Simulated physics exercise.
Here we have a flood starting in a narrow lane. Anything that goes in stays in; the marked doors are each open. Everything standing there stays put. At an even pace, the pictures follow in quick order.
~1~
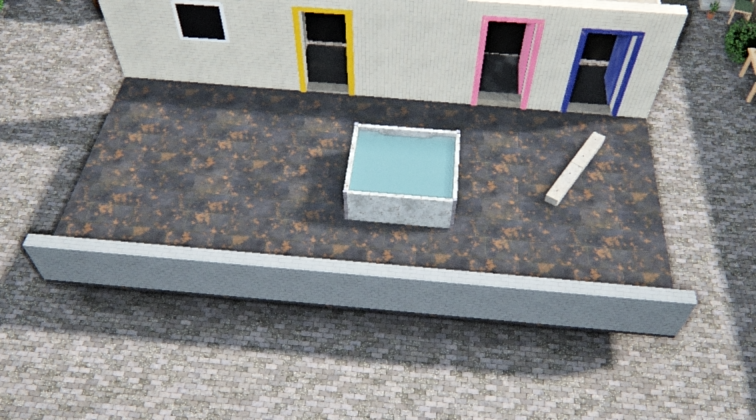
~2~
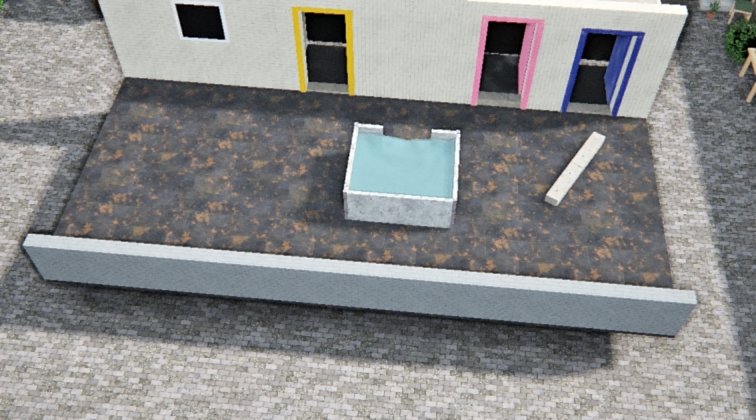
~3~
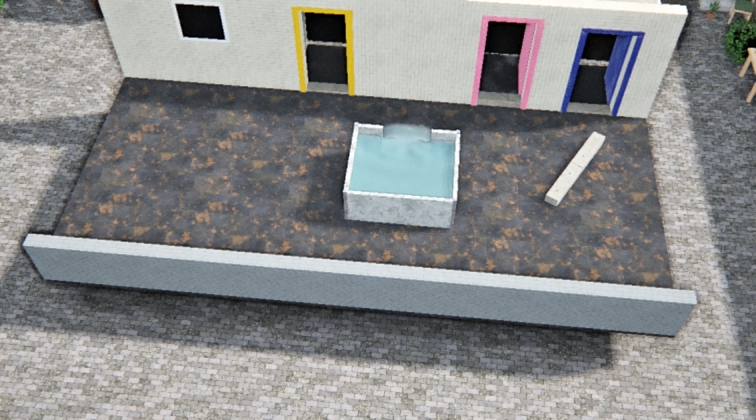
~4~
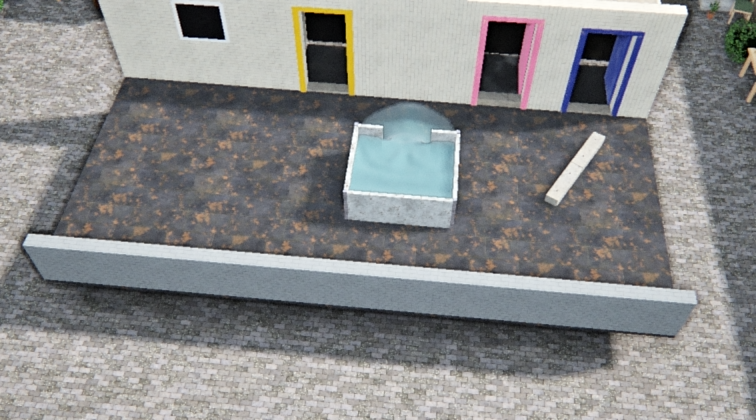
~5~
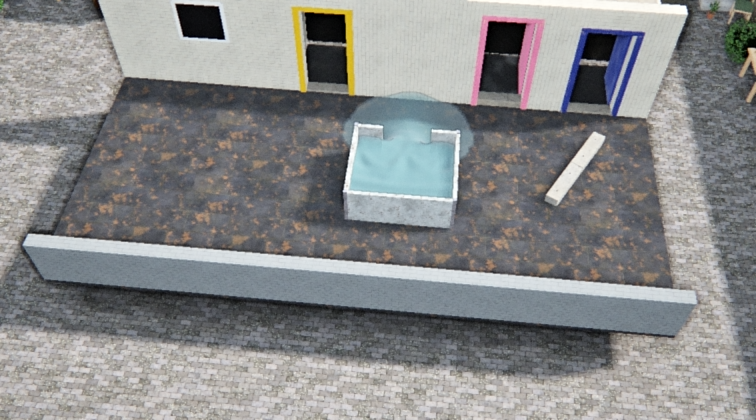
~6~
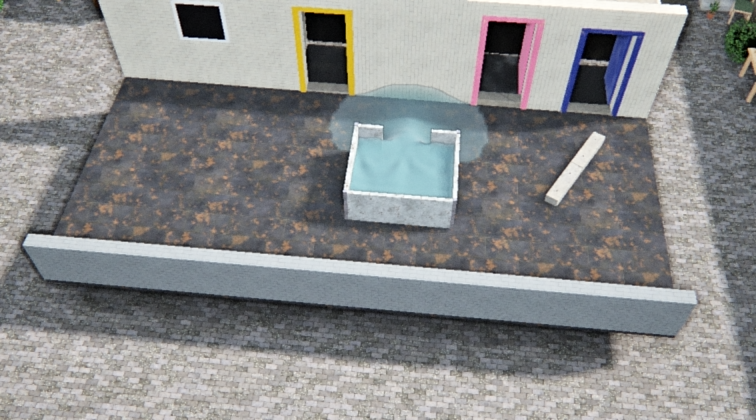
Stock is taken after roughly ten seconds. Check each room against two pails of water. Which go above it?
Outcome: Blue door: Over two pails. Pink door: Two pails at most. Yellow door: Over two pails.
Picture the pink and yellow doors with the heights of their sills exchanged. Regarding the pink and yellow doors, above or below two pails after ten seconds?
Pink door: Admits more; yellow door: Admits less.
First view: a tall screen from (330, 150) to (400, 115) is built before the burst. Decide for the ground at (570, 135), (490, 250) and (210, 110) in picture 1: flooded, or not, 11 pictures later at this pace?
Reading them off in sequence: Swamped, spared, spared.
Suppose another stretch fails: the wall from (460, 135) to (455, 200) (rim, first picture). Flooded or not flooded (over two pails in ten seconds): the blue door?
In that case blue door ends up above.
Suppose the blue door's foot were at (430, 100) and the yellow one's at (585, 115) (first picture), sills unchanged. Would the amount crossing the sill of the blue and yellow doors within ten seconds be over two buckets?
First the blue door, which crosses the line, then the yellow door, which stays on the safe side.
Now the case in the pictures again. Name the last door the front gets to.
From what the pictures show, it's the blue door.
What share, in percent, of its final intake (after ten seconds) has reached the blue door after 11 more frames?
Around 0 in a hundred.
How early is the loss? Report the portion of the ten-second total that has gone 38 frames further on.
Roughly 60 %.
A moment on, water covers 10 % of the floor; the blue door not reached, the pink door wet at the sill, nothing in, the yellow door under two buckets in.
Next, water covers 20 % of the floor; the blue door wet at the sill, nothing in, the pink door wet at the sill, nothing in, the yellow door under two buckets in.
Then, water covers 40 % of the floor; the blue door wet at the sill, nothing in, the pink door wet at the sill, nothing in, the yellow door over two buckets in.
Later, water covers 55 % of the floor; the blue door under two buckets in, the pink door wet at the sill, nothing in, the yellow door over two buckets in.
In the end, water covers 75 % of the floor; the blue door over two buckets in, the pink door wet at the sill, nothing in, the yellow door over two buckets in.
